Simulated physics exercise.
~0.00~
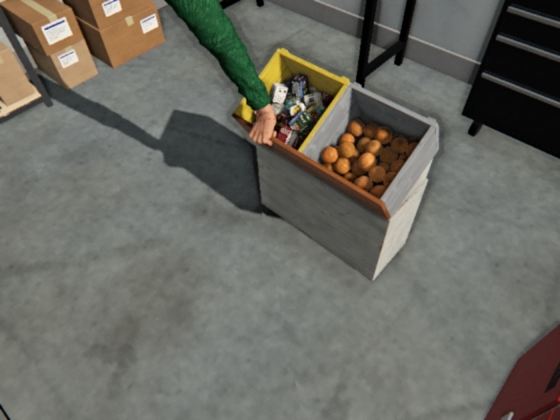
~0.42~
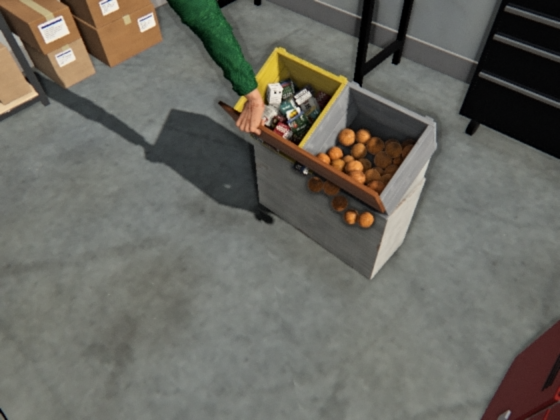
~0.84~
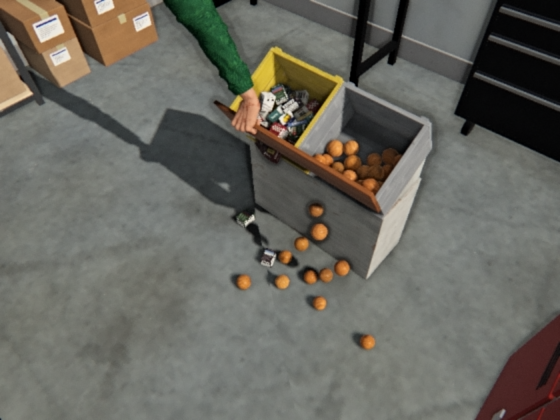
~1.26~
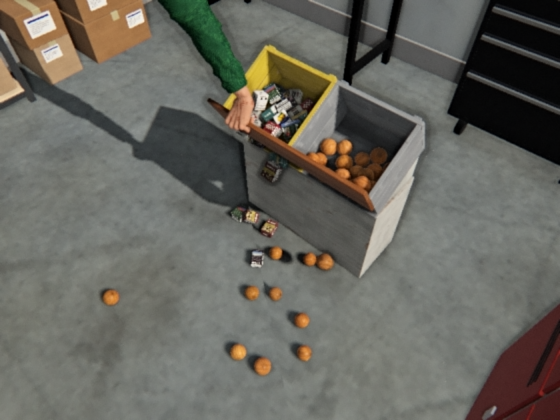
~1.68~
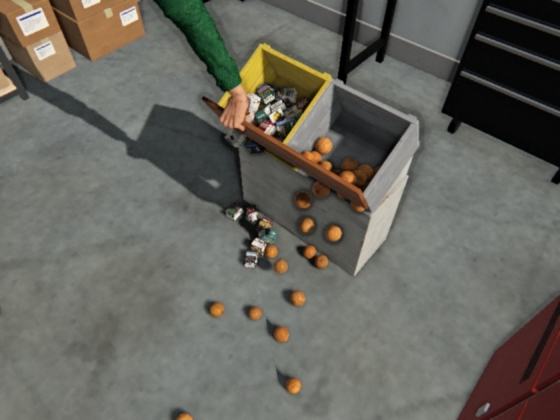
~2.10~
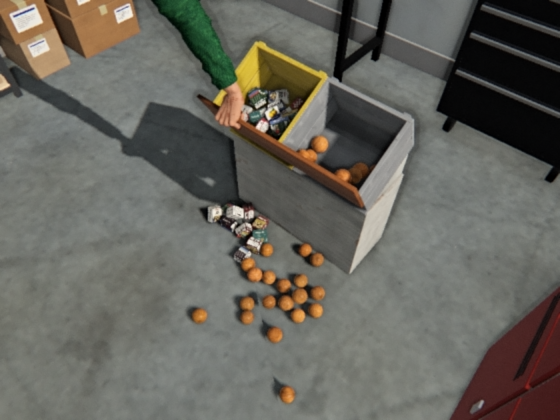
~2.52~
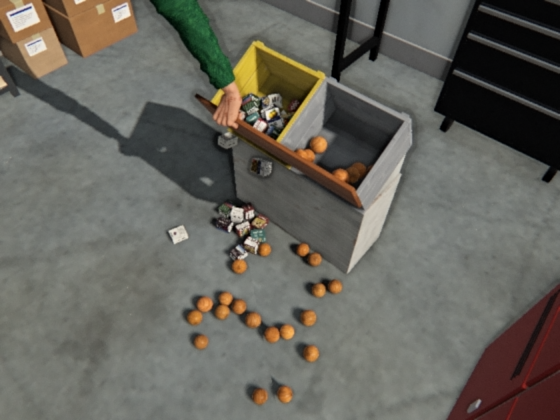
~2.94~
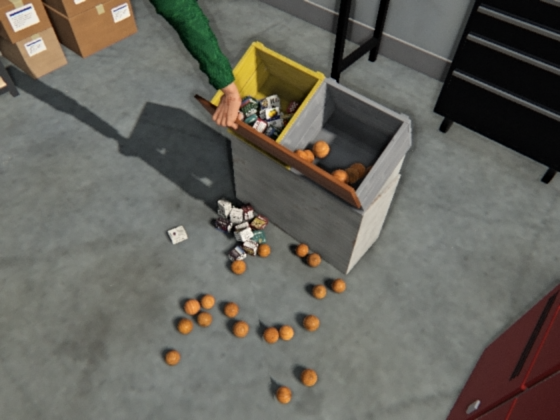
Oranges and small cartons spilling onto the concrete floor as a green-sleeved arm lifts a sloping gate, leaving both hoppers partly filled.
